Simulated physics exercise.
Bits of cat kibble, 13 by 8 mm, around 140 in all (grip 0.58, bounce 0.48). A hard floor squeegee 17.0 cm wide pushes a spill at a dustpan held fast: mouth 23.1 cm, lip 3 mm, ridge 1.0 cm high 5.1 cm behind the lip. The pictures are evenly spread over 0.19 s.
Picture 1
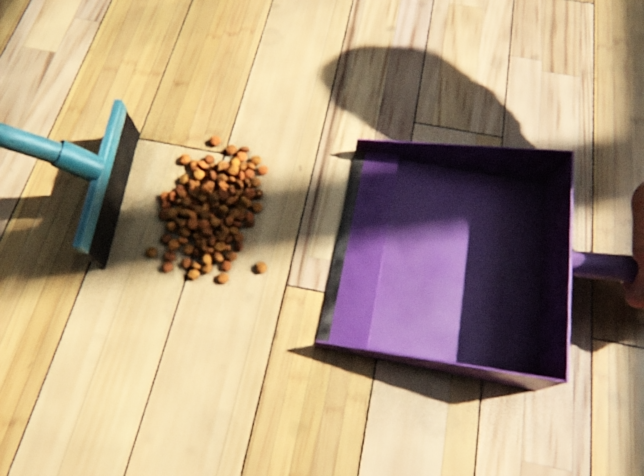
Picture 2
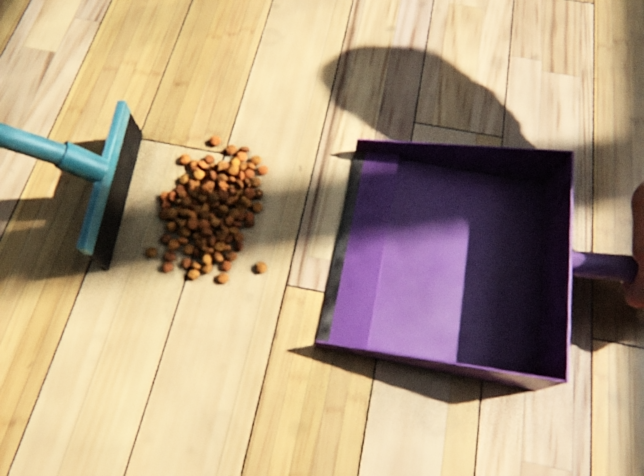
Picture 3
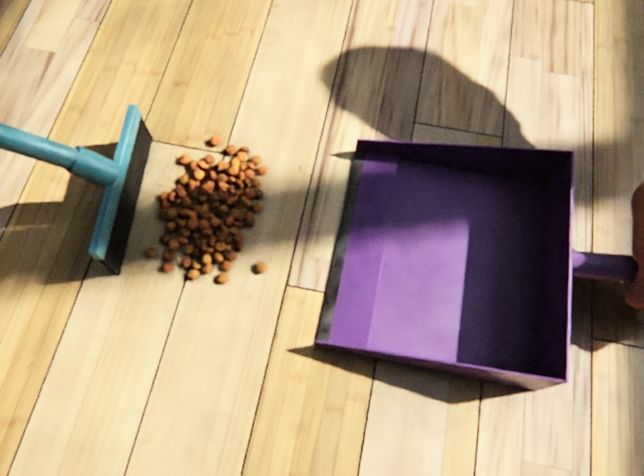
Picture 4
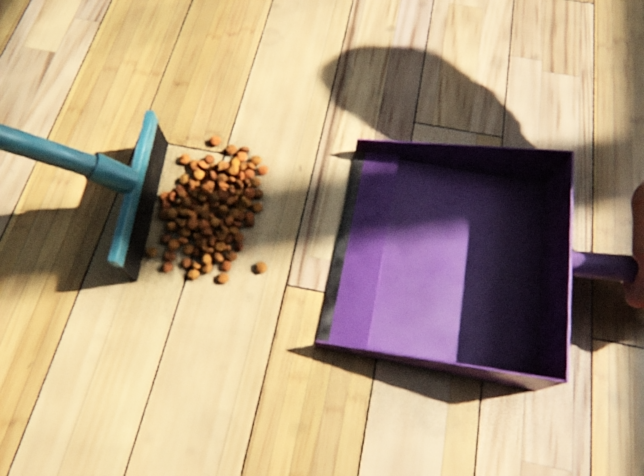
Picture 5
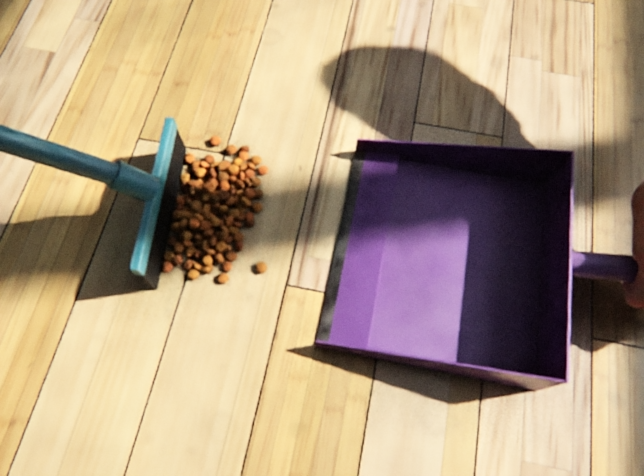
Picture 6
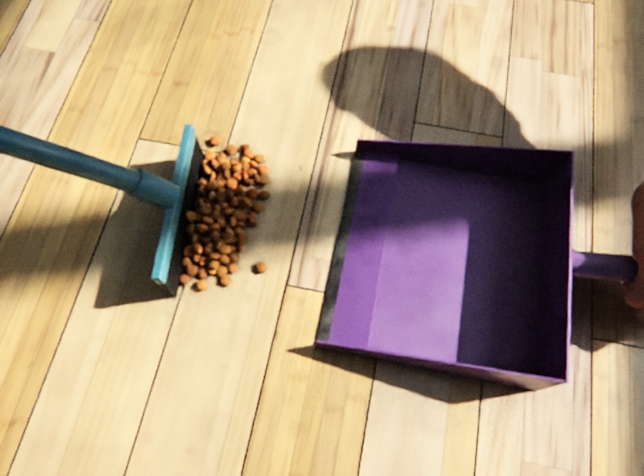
The clip opens on a teal floor squeegee to the left of a loose pile of brown kibble, with a purple dustpan on the wooden floor at right. The squeegee slides rightward, slowly at first, meets the pile's left edge and nudges the pieces slightly right, while the dustpan stays still.
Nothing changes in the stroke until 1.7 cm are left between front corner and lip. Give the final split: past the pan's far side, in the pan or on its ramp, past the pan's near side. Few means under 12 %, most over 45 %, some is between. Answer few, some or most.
Far side few, pan some, near side few.
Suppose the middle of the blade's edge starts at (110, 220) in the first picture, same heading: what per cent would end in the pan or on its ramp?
About 25 per cent.
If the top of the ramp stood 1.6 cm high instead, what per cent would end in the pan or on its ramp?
Then about 35 per cent.
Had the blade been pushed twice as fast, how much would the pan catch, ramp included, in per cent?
Then about 55 per cent.
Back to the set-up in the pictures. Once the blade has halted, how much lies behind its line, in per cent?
About 15 per cent.
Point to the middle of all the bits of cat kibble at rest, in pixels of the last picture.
Near (333, 238).
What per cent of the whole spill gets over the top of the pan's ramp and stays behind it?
About 5 per cent.
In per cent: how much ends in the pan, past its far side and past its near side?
Far side 0; pan 35; near side 0.
Then, 0.12 s after the last picture, middle of the blade 9 cm from the lip; 0 % over the lip, far side 0 %, near side 0 %.
Then, 0.21 s after the last picture, middle of the blade 4 cm from the lip; 5 % over the lip, far side 0 %, near side 0 %.
Then, 0.42 s after the last picture, middle of the blade 3 cm from the lip; 35 % over the lip, far side 0 %, near side 0 %.
In the end, far side 0 %, pan 35 %, near side 0 %, in front of the lip or behind the blade 60 %.
